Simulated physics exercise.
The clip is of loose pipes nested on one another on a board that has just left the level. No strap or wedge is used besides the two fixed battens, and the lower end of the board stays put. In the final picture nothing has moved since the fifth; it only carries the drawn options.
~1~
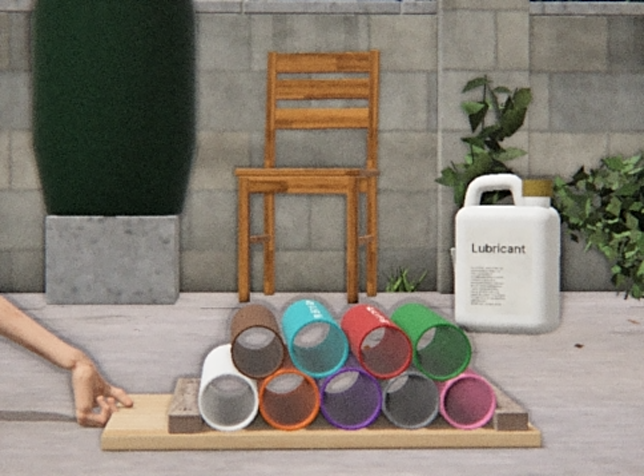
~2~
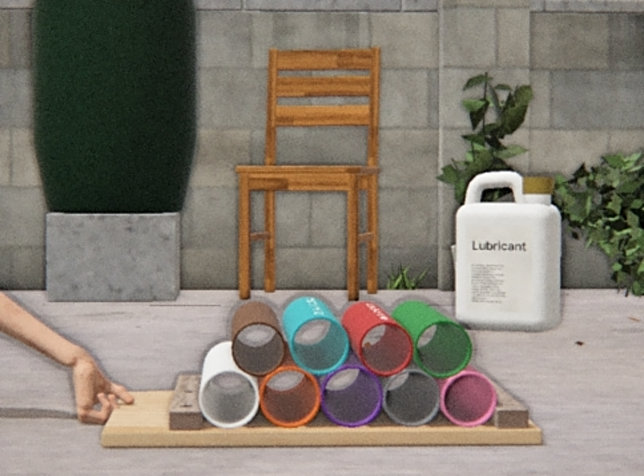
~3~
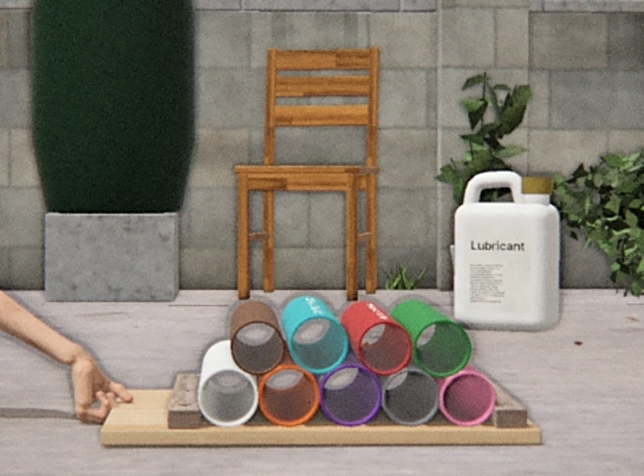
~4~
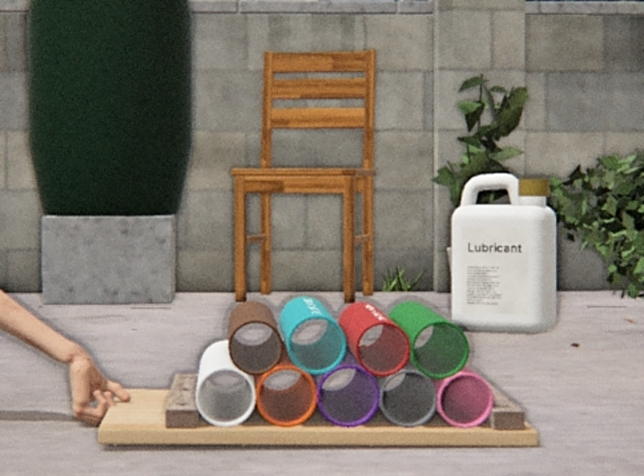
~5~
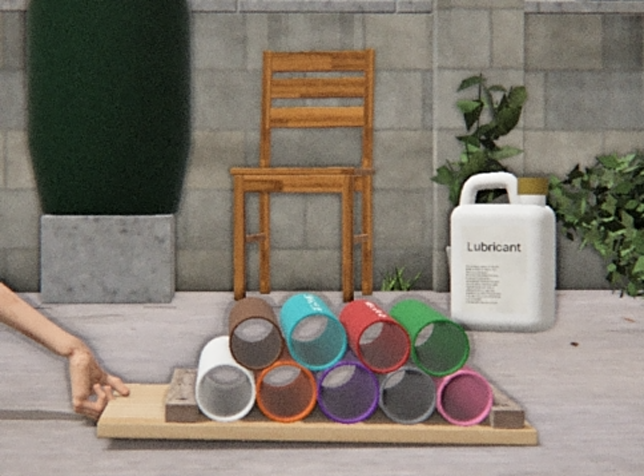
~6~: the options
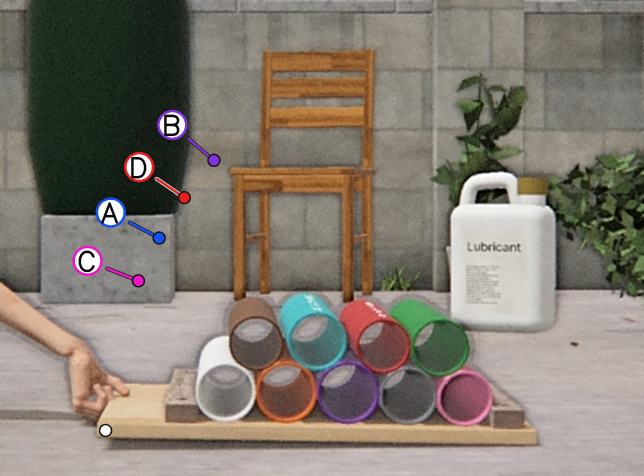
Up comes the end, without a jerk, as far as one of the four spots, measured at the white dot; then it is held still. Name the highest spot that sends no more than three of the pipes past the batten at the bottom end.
Raise it to A.
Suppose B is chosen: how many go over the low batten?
At B the number is four.
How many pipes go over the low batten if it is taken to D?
With D, four.
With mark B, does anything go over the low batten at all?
Yes.
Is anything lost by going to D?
Yes, at D.
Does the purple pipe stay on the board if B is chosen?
The purple pipe: Yes.
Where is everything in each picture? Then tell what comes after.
Red pipe (385, 352); turquoise pipe (319, 348); board (315, 410), in the first frame.
Board (316, 407); white pipe (229, 398), in the second frame.
Board (314, 406); white pipe (228, 397); green pipe (442, 349), in the third frame.
Board (312, 407); white pipe (226, 397); orange pipe (287, 397), in the fourth frame.
Board (311, 403); white pipe (226, 392); orange pipe (287, 393), in the fifth frame.
On the marked copy, A at (159, 238); B at (214, 161); C at (139, 281); D at (185, 197); the white dot at (106, 430).
Taking A. A third of the way, board at 16°.
Two thirds of the way, board at 28°.
When it is over, board at 28°, two over the low batten (green, red).
As for the rest, B four over the low batten (green, brown, red, turquoise); C none over the low batten; D four over the low batten (green, brown, red, turquoise).
